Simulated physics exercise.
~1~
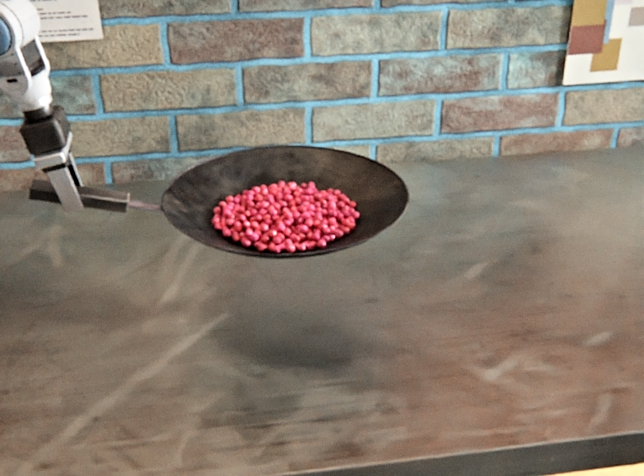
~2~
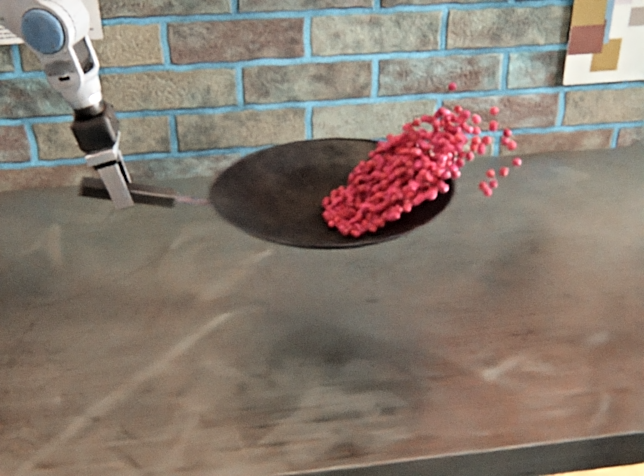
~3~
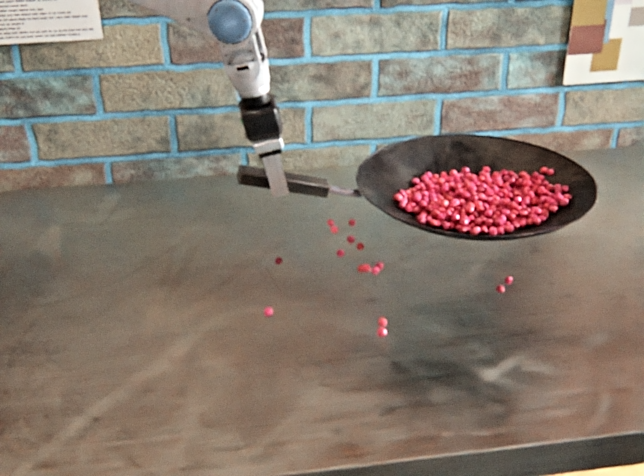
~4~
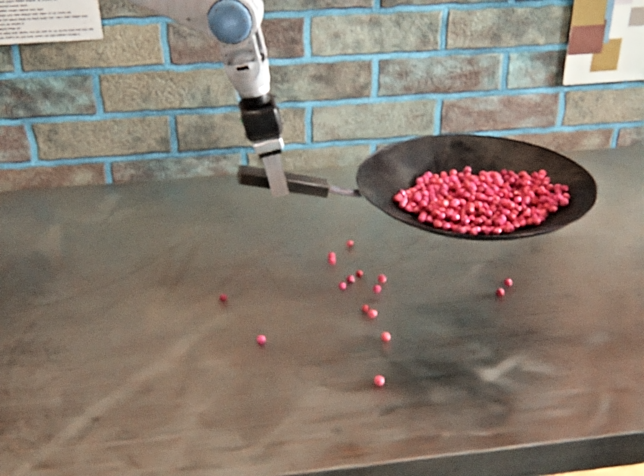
A robot arm holding a dark wok full of small red beads swings it to the right above a gray tabletop, tossing the beads up over the far rim. Most end up in the wok, now held still, while a few lie scattered on the table below.
